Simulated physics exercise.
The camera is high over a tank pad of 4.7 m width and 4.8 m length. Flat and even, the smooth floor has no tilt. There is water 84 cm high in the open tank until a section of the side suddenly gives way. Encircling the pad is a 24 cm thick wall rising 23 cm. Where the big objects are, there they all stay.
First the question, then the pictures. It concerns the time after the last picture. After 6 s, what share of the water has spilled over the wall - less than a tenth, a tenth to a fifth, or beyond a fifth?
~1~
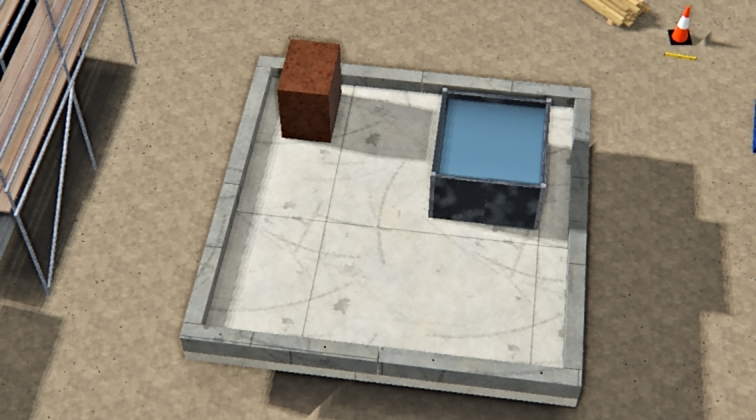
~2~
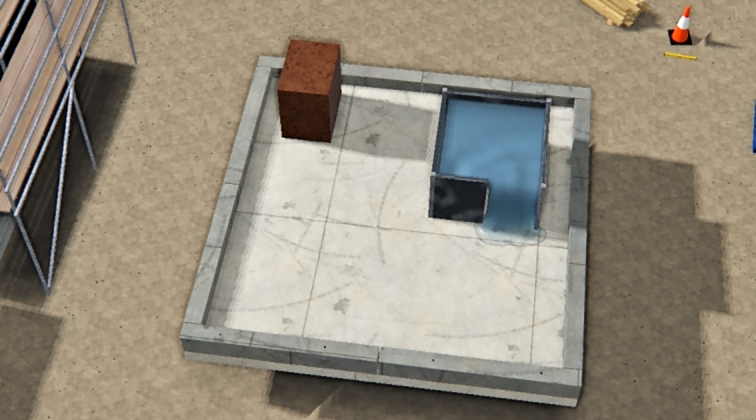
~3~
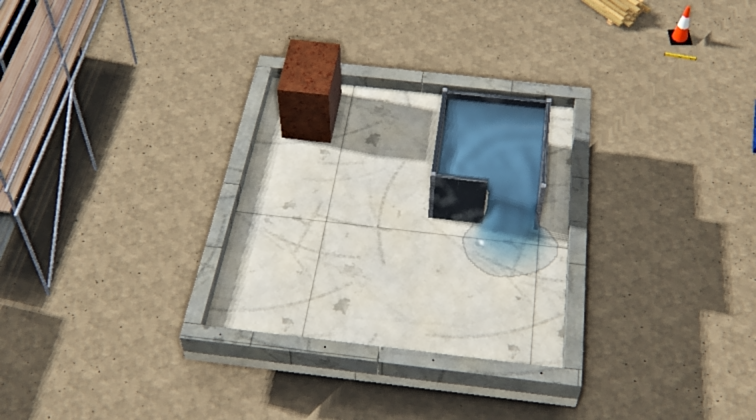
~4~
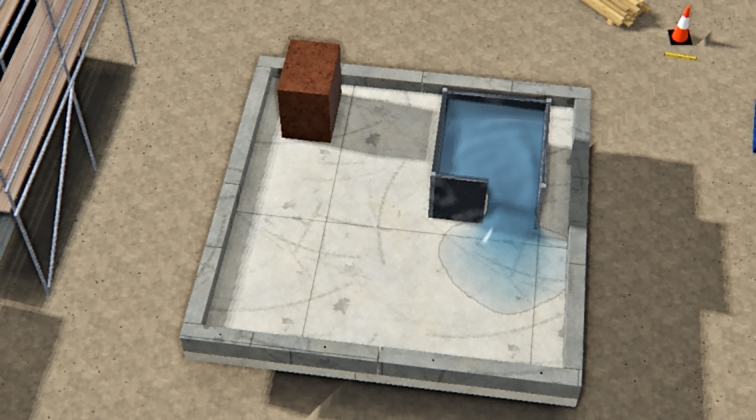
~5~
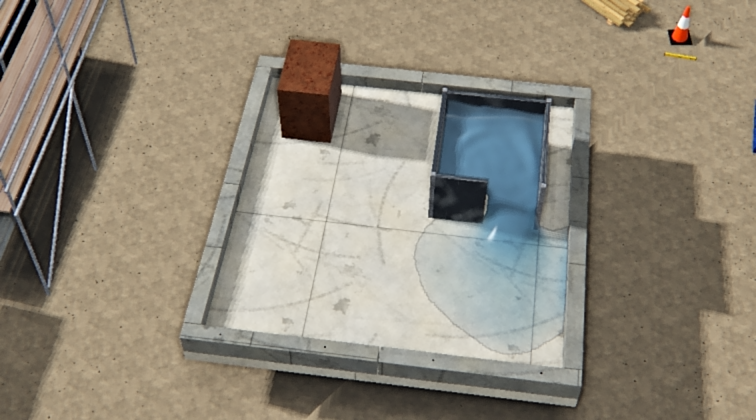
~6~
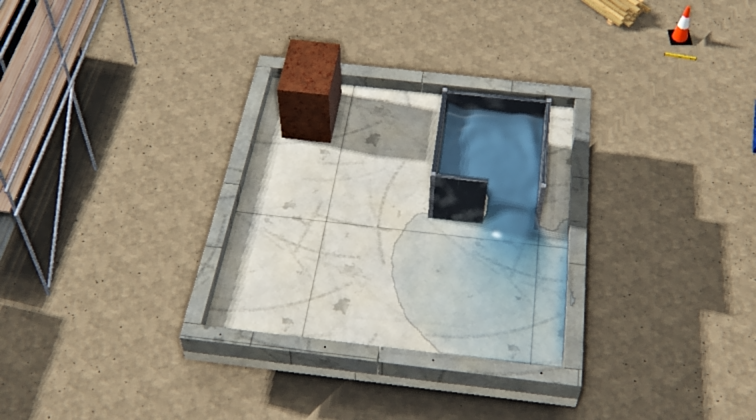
Tenth-to-fifth band.
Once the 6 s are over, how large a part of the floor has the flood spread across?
About 90 per cent.
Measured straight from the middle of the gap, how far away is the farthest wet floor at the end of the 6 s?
I'd say close to 4.6 m.
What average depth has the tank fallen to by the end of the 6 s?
Mean depth: About 14 cm.
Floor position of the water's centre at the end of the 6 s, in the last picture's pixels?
Centre: Approx. (393, 231) px.
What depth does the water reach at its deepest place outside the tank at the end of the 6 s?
Peak depth: Approx. 19 cm.
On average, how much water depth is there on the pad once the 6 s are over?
I'd put it near 7 cm.
A moment later water covers 25 % of the floor and is deepest (67 cm) near (533, 372); 0 % is over the wall.
Soon after water covers 30 % of the floor and is deepest (68 cm) near (519, 371); 2 % is over the wall.
Next water covers 40 % of the floor and is deepest (37 cm) near (519, 371); 12 % is over the wall.
Later on water covers 60 % of the floor and is deepest (22 cm) near (519, 371); 15 % is over the wall.
At the end water covers 75 % of the floor and is deepest (19 cm) near (269, 97); 15 % is over the wall.
